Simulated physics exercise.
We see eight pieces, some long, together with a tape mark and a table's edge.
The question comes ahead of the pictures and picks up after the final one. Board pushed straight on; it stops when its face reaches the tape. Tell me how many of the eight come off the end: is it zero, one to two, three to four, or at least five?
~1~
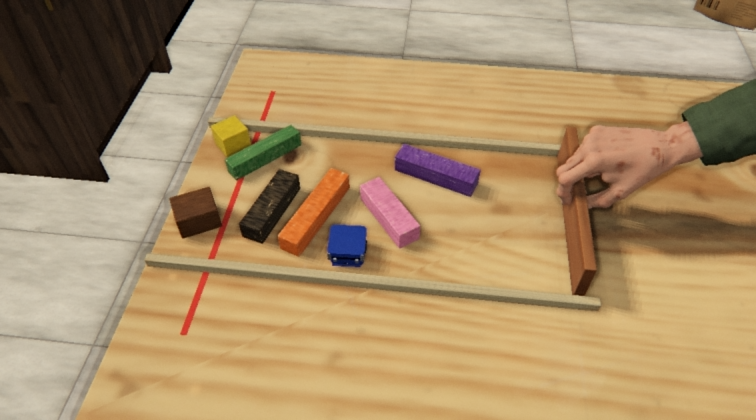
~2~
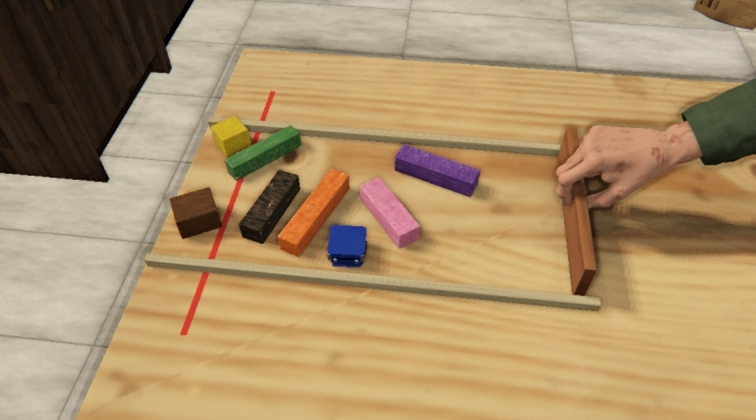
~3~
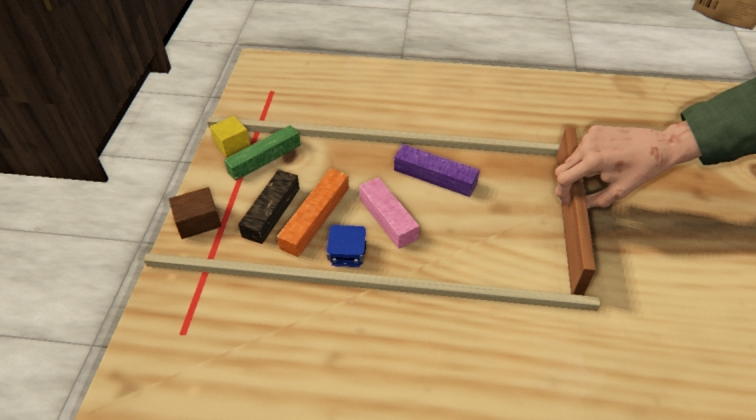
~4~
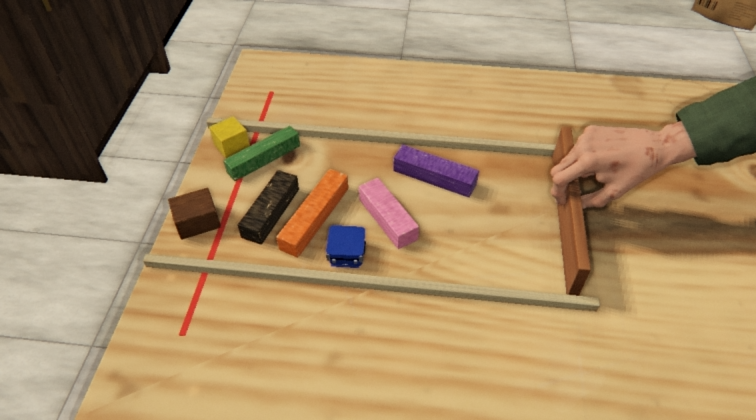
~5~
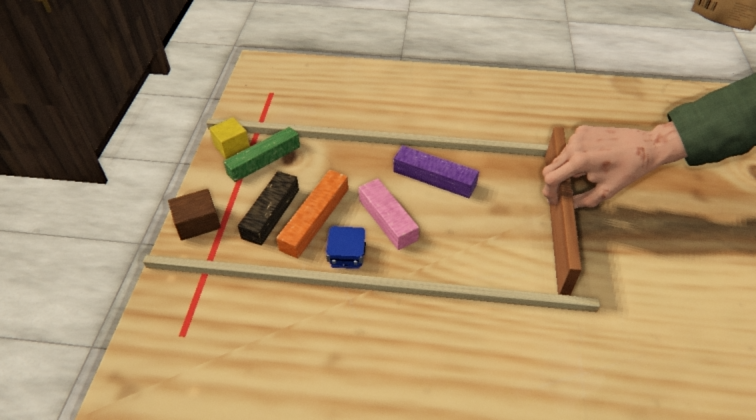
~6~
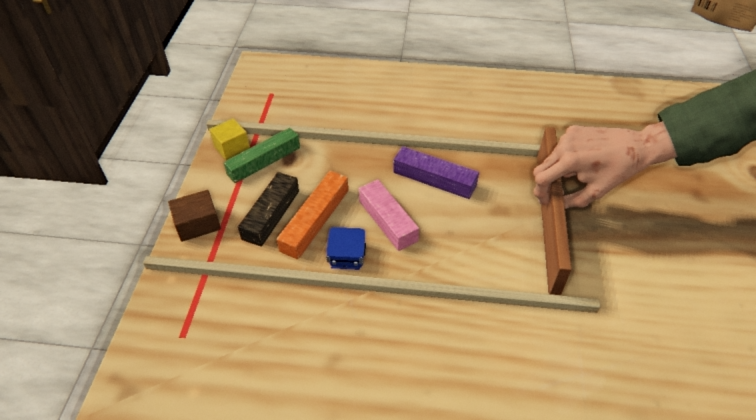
The ones that fall? Three or four of them, I think.
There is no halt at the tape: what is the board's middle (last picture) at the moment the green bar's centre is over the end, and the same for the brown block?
(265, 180) and then (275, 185), give or take.
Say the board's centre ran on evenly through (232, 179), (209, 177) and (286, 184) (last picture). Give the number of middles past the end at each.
Place by place, 4, 6 and 1.
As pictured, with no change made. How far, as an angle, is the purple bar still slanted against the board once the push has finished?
Misalignment: Close to 55°.
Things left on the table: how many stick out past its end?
The number would be 1.
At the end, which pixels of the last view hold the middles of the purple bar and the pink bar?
Reading them off: First (211, 144); then (219, 196).
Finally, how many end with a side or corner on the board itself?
3 of them.
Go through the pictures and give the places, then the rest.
Brown block (196, 213); yellow block (231, 137); green bar (264, 152); board (575, 206); tape (236, 192), in the first picture.
Yellow block (231, 137); blue case (348, 247), in the second picture.
Green bar (264, 152); orange bar (315, 211), in the third picture.
Brown block (195, 213); pink bar (388, 213), in the fourth picture.
Yellow block (230, 139); purple bar (435, 172), in the fifth picture.
Brown block (195, 215); yellow block (230, 140); green bar (263, 155); board (552, 206); tape (235, 194), in the sixth picture.
Soon after, none off yet; brown block at rest near (195, 215); yellow block at rest near (230, 140); green bar at rest near (263, 155).
Then, none off yet; brown block at rest near (195, 215); yellow block at rest near (229, 140); green bar moved a little near (246, 155).
By the end, the number that fall off is three or four; fallen, black bar, green bar, yellow block and brown block.
